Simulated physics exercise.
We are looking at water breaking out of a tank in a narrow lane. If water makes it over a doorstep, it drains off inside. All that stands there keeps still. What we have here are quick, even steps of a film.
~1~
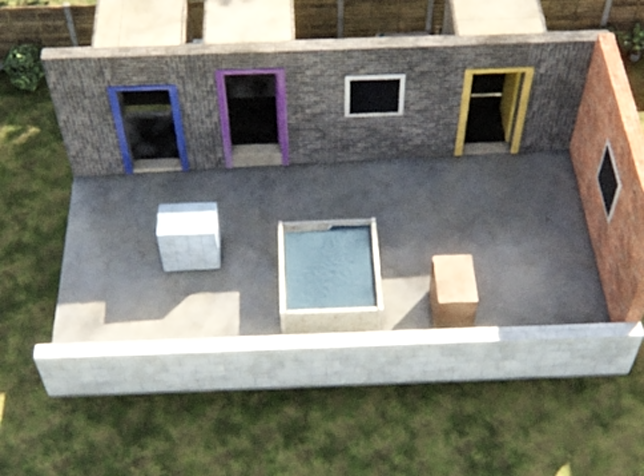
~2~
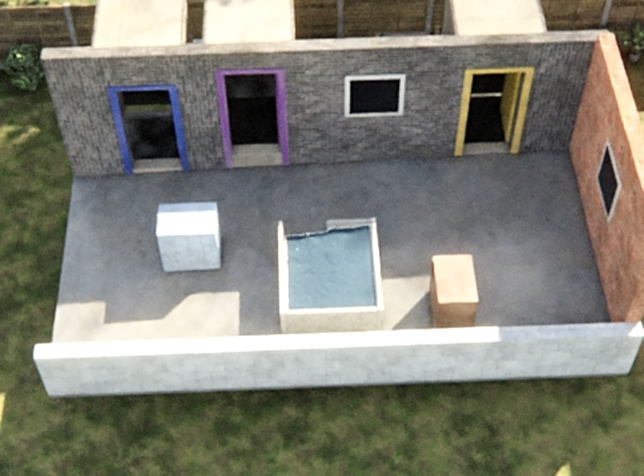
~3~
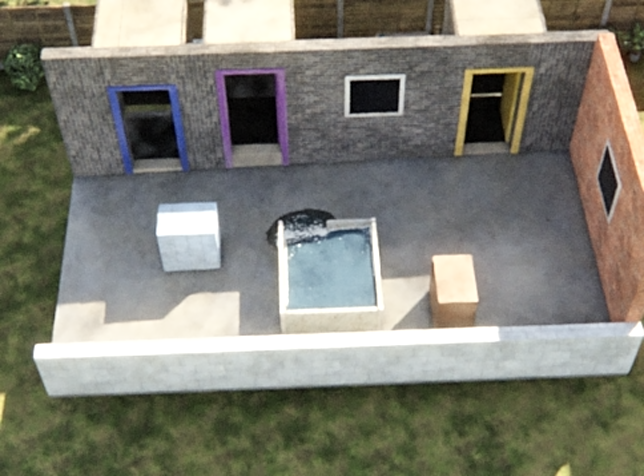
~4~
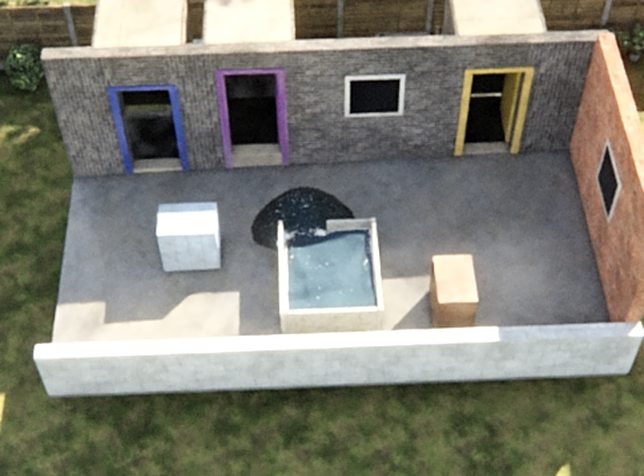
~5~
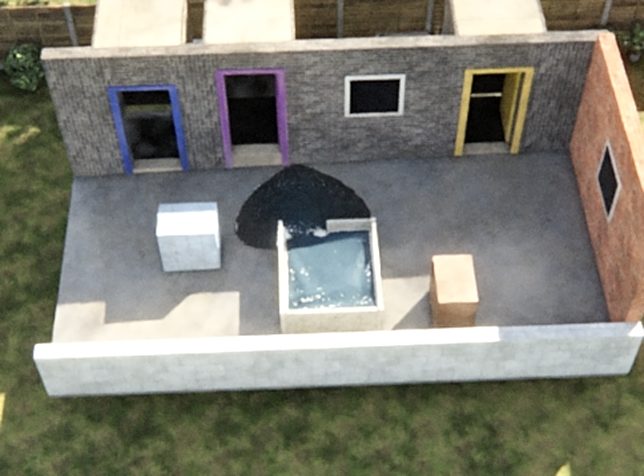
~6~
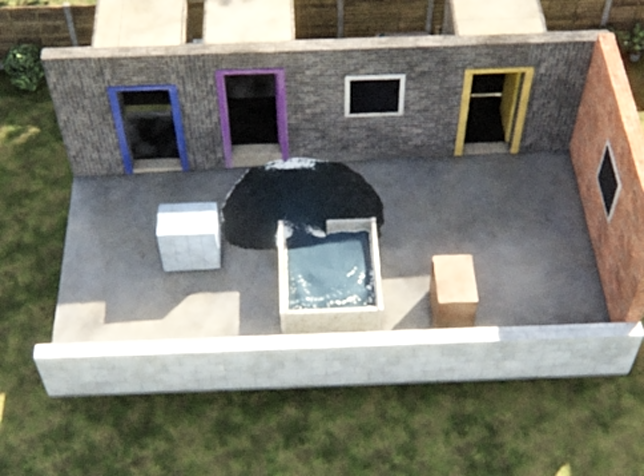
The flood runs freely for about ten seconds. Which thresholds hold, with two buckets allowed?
In order: The yellow door will receive two buckets or fewer. The blue door will receive two buckets or fewer. The purple door will receive two buckets or fewer.
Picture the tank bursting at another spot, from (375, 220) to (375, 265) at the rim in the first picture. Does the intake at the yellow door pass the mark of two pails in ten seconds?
After that, yellow door tops the limit.
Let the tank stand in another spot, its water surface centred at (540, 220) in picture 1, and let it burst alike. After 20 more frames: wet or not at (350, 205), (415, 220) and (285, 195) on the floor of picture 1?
I'd say swamped for the first, still dry for the second and swamped for the third.
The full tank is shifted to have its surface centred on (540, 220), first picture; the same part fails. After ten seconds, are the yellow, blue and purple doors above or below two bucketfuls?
Yellow door exceeds the threshold, blue door falls short, purple door falls short.
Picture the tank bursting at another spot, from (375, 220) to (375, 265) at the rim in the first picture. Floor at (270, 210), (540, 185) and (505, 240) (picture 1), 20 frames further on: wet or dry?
Listed order gives left alone; sopping; sopping.
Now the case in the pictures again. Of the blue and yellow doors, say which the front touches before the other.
Answer: The blue door.
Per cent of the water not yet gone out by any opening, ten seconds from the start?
That comes to around 52 in a hundred.
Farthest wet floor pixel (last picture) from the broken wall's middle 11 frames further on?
The flood front should get to about (87, 177).
A moment on, water covers 20 % of the floor; the yellow door not reached, the blue door wet at the sill, nothing in, the purple door wet at the sill, nothing in.
Next, water covers 25 % of the floor; the yellow door wet at the sill, nothing in, the blue door under two buckets in, the purple door wet at the sill, nothing in.
Then, water covers 45 % of the floor; the yellow door wet at the sill, nothing in, the blue door under two buckets in, the purple door wet at the sill, nothing in.
Later, water covers 60 % of the floor; the yellow door wet at the sill, nothing in, the blue door under two buckets in, the purple door wet at the sill, nothing in.
In the end, water covers 55 % of the floor; the yellow door under two buckets in, the blue door under two buckets in, the purple door wet at the sill, nothing in.
